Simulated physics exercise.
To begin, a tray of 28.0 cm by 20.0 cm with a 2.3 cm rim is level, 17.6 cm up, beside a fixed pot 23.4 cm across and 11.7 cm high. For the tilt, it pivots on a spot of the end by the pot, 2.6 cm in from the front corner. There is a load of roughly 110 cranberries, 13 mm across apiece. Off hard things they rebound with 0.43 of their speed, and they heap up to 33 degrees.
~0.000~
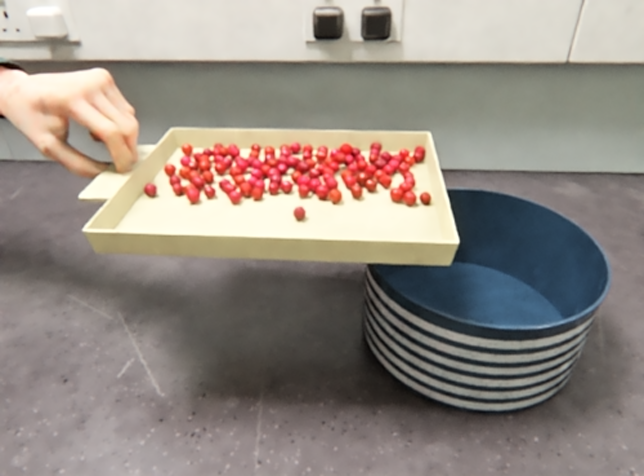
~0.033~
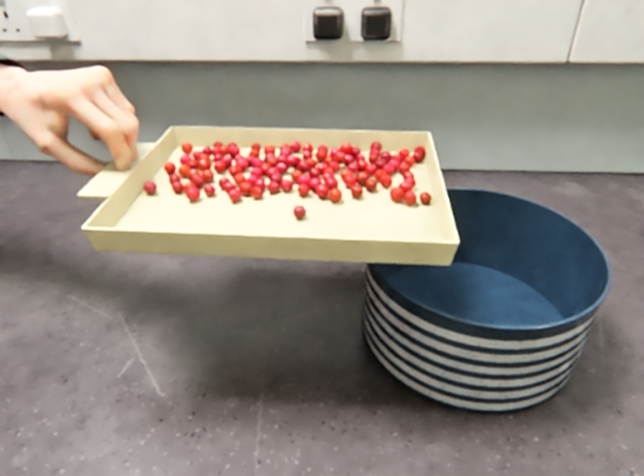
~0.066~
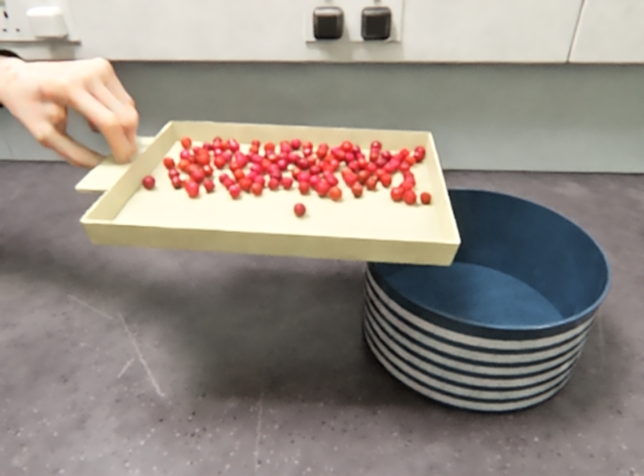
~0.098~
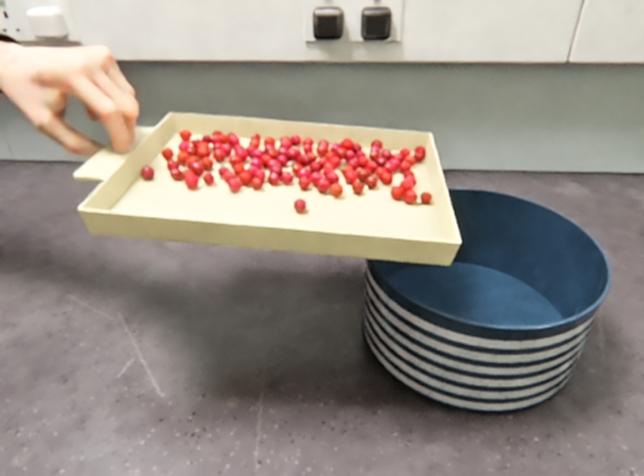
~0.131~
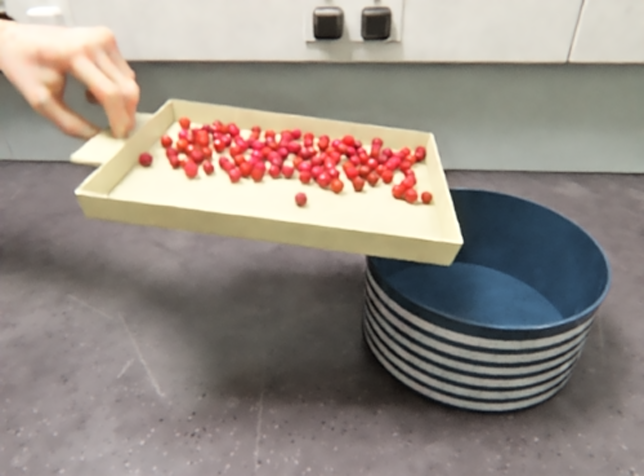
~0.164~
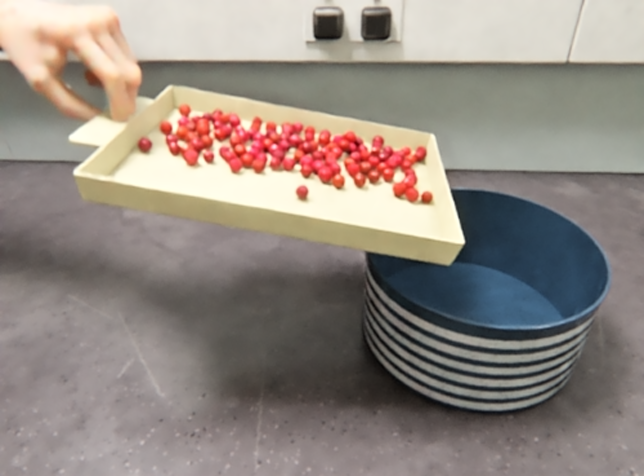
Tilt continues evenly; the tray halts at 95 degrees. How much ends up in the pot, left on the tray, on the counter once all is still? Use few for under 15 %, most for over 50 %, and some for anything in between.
Pot: Most, left on the tray: Few, counter: Few.
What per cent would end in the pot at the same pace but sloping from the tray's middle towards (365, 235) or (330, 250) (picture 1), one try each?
The share comes to about 20 in a hundred, then about 0 in a hundred.
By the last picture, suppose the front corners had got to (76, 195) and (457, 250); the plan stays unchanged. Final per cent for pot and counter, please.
In the pot: 0 per cent; on the counter: 100 per cent.
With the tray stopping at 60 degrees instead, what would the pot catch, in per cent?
About 10 in a hundred would end up in the pot.
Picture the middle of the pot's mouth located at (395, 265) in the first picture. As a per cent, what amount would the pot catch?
Share in pot at that spot: Some 55 in a hundred.
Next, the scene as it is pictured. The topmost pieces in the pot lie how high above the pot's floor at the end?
Around 2.0 cm above the floor.
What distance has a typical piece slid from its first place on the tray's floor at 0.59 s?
About 7 cm.
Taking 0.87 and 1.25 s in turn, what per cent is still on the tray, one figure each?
In turn: 90, 50.
After 0.59 s, tilt 51 degrees; the tray holds 100 %, the pot 0 %.
After 0.87 s, tilt 79 degrees; the tray holds 90 %, the pot 5 %.
After 1.25 s, tilt 95 degrees; the tray holds 50 %, the pot 20 %.
In the end, at 2.2 s, pot 100 %, tray 0 %, counter 0 %.
